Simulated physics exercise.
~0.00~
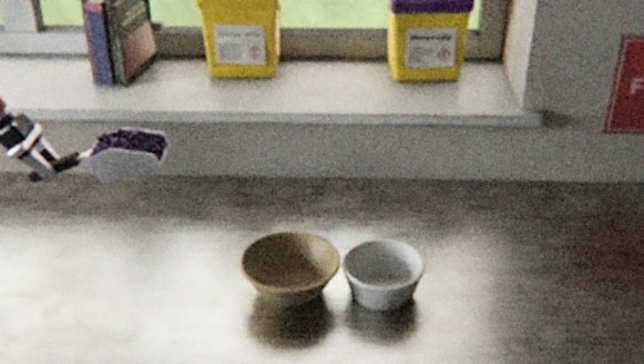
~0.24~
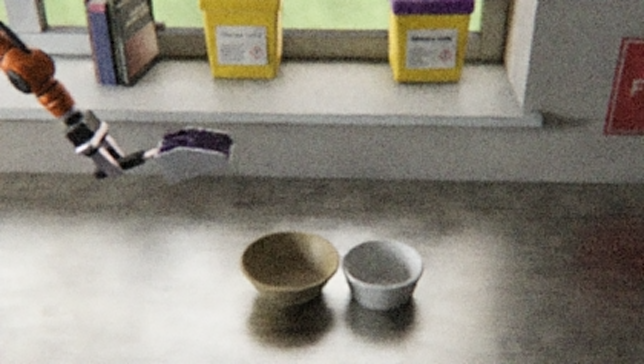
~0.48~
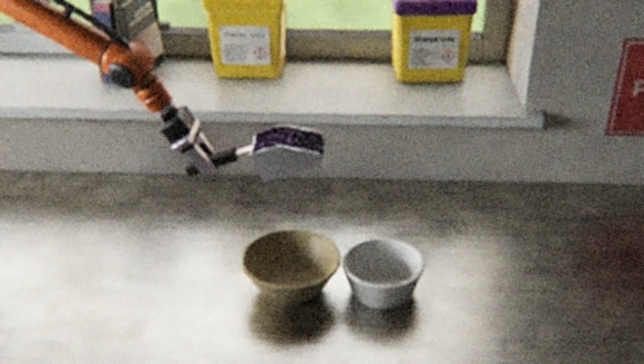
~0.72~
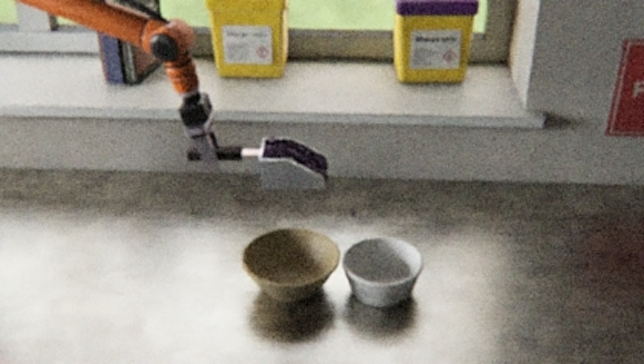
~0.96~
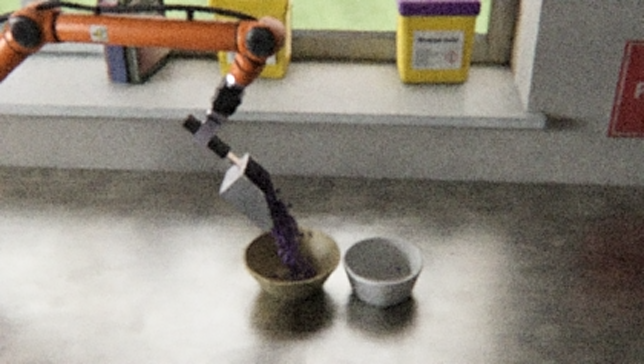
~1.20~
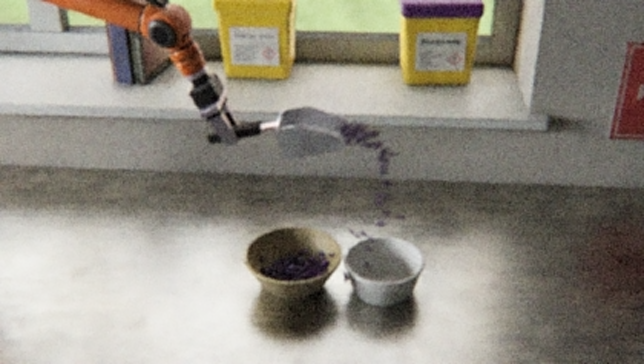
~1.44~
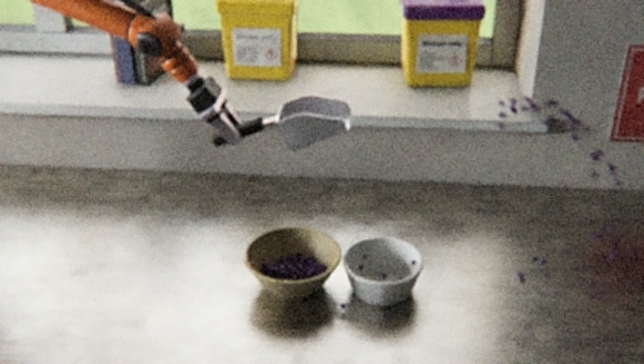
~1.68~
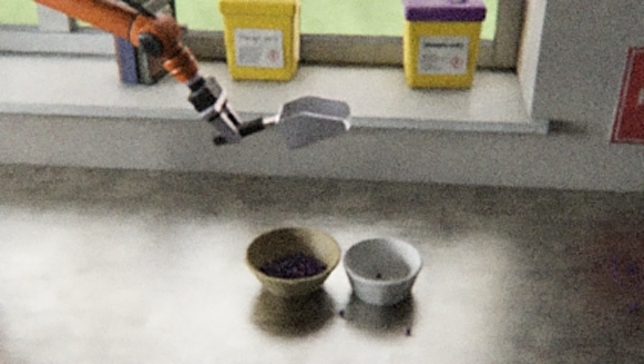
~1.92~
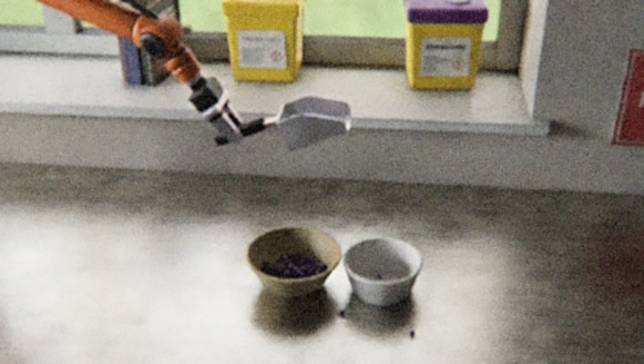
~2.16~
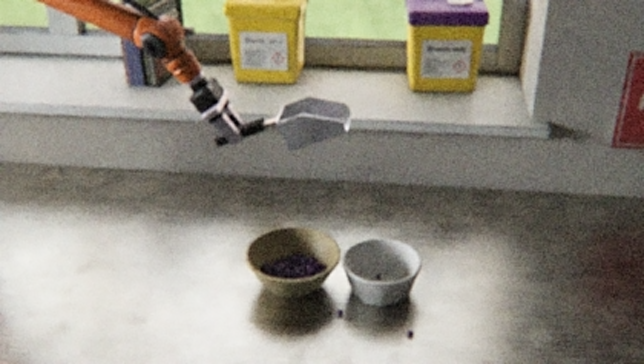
On a table by a window, a robot arm tips purple beads mostly into the left bowl, scattering some.
